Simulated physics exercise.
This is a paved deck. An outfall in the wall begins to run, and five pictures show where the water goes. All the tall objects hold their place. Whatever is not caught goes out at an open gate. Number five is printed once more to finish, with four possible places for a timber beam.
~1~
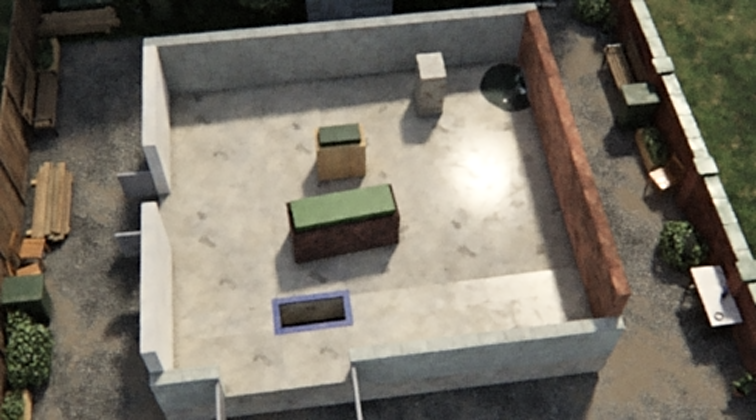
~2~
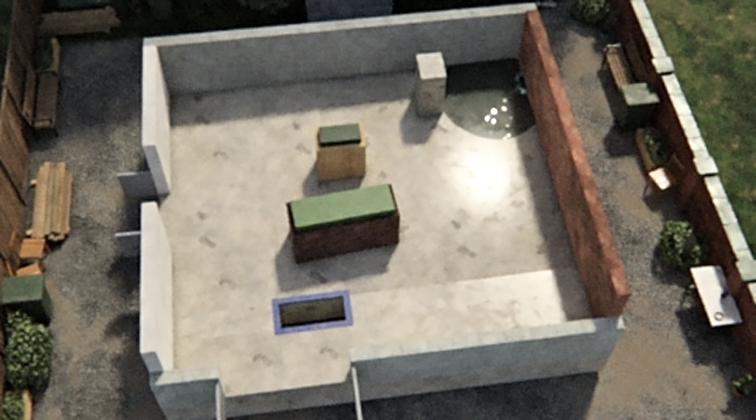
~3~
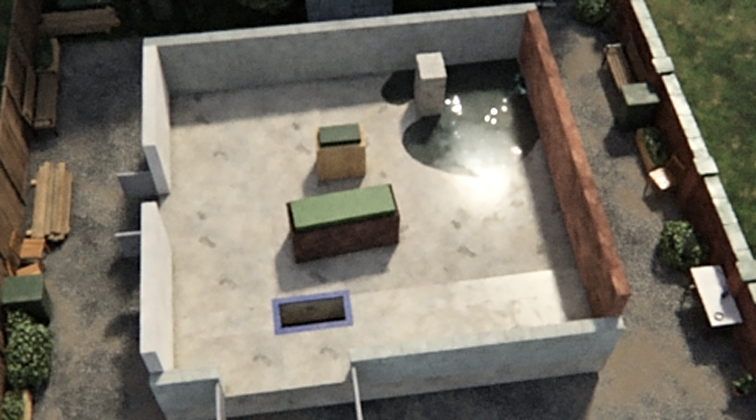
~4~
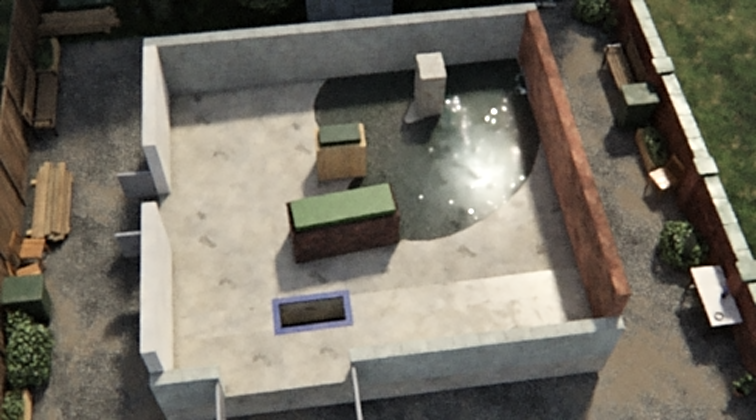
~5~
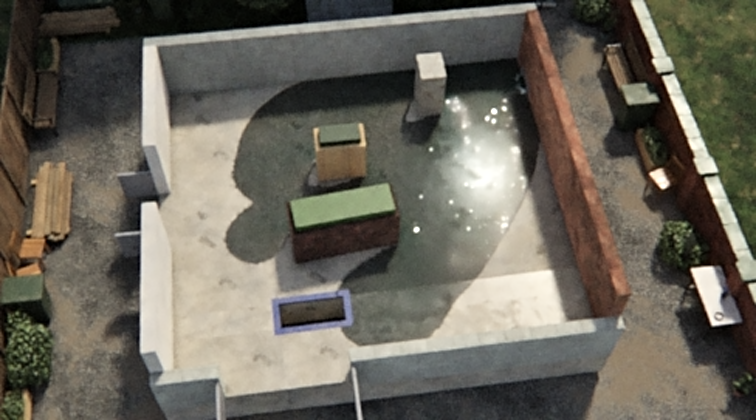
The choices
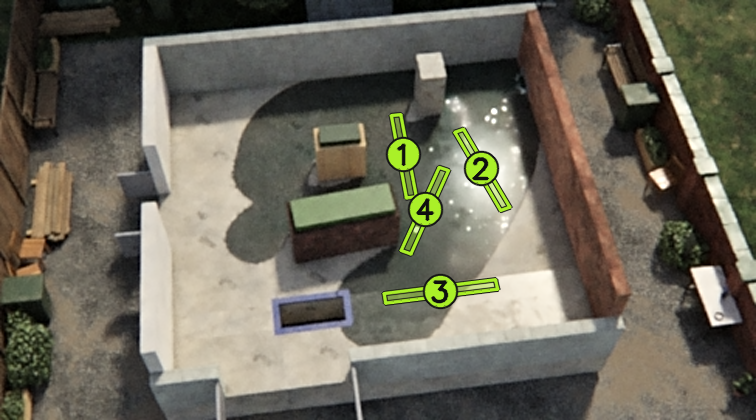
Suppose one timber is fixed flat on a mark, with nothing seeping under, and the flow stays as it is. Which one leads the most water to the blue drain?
The best position is 3.
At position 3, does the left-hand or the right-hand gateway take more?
The right gate.
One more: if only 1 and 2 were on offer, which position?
Position 1.
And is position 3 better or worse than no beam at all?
Position 3 is better.
On the marked copy, 1 from (411, 197) to (396, 115); 2 from (459, 130) to (505, 208); 3 from (384, 298) to (496, 284); 4 from (406, 252) to (443, 168).
With 1, about 17 % of the stream runs into the blue drain, about 82 % out by the gates.
With 2, about 10 % of the stream runs into the blue drain, about 89 % out by the gates.
With 3, about 30 % of the stream runs into the blue drain, about 70 % out by the gates.
With 4, about 10 % of the stream runs into the blue drain, about 89 % out by the gates.
